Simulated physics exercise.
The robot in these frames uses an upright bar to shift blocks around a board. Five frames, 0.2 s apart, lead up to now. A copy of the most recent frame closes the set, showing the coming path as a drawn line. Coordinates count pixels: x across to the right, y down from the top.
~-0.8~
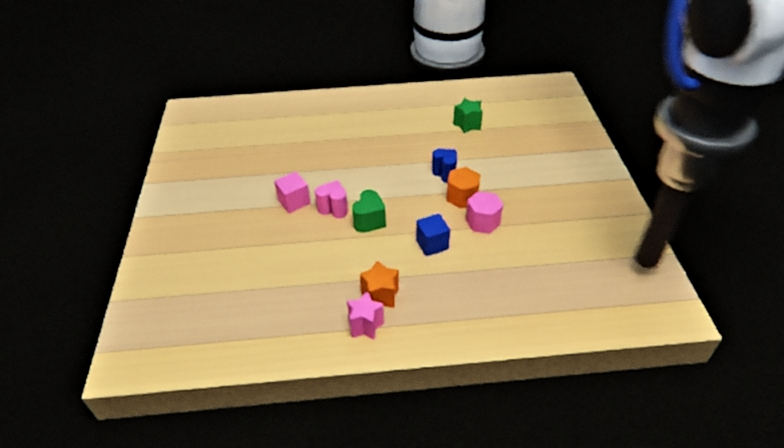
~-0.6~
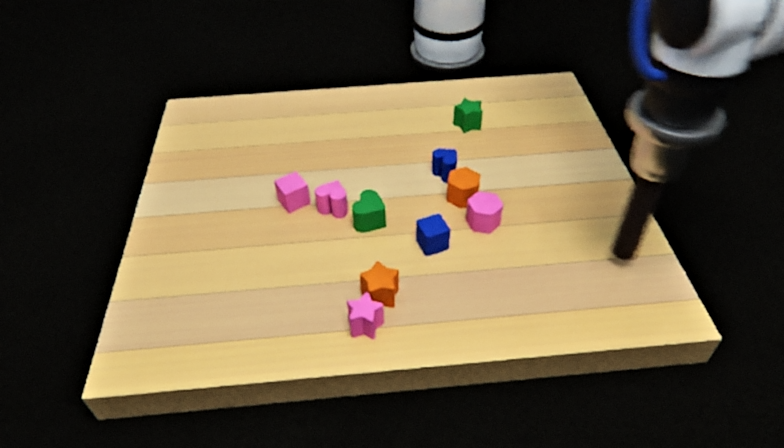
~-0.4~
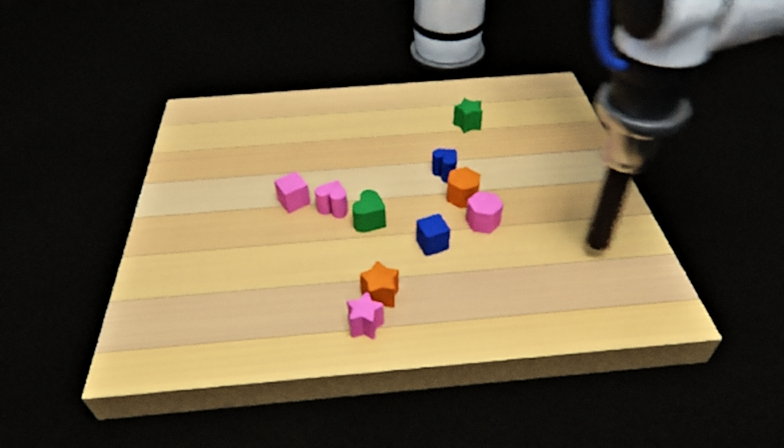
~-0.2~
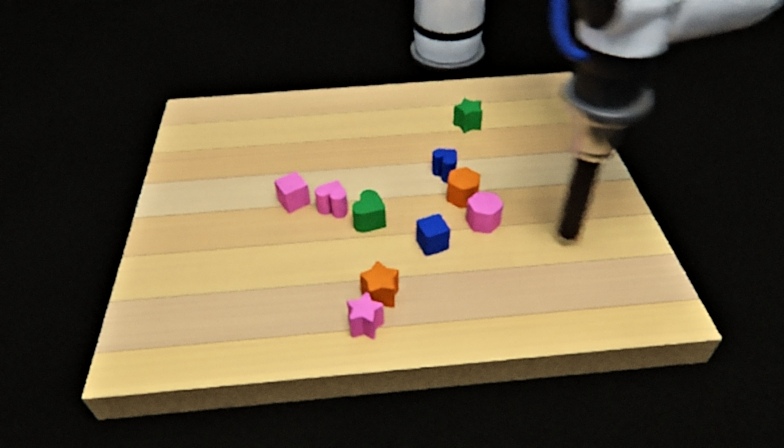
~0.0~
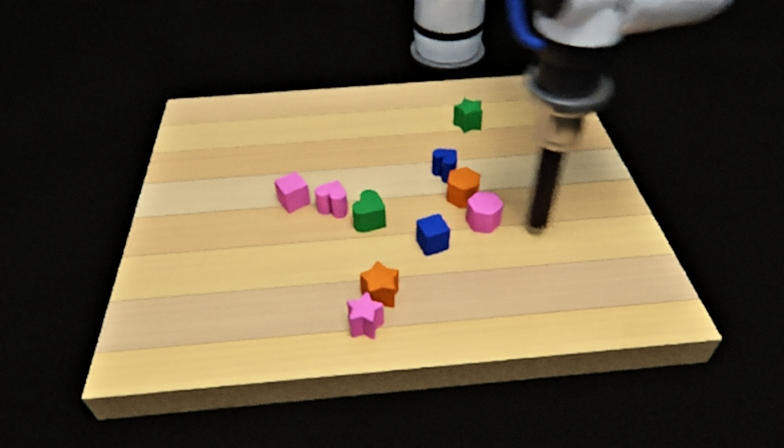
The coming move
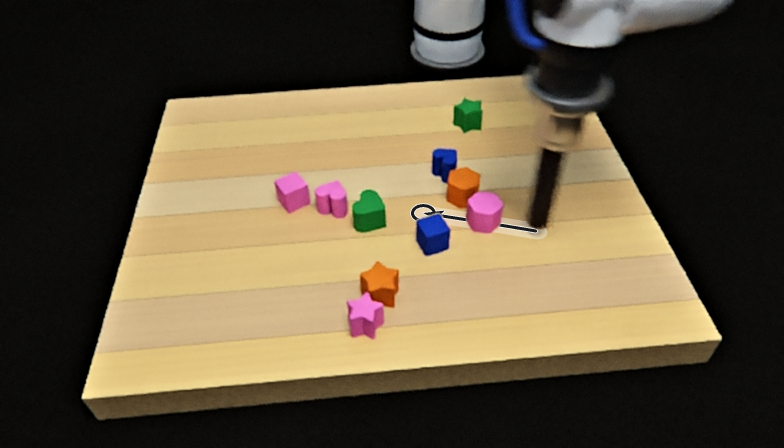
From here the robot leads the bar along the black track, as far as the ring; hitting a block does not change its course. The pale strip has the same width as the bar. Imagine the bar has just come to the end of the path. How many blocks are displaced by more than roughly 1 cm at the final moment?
My guess is one.
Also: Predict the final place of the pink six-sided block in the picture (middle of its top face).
Around (397, 187).
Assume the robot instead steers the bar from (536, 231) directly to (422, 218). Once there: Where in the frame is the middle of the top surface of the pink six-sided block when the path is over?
Pixel (402, 185).
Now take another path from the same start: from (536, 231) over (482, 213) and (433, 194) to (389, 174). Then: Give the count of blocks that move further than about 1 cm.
The answer is three or more blocks, counting only moves over 1 cm.
The drawn path runs in a line from (536, 231) to (423, 213).
On the path given first. One third of the way, bar (498, 215); pink six-sided block (471, 200).
Two thirds of the way, bar (460, 209); orange six-sided block (462, 176), turned 15° clockwise; pink six-sided block (433, 194).
At the end, bar (424, 204); blue square block not moved; orange six-sided block (462, 176), turned 15° clockwise; pink six-sided block (397, 187).
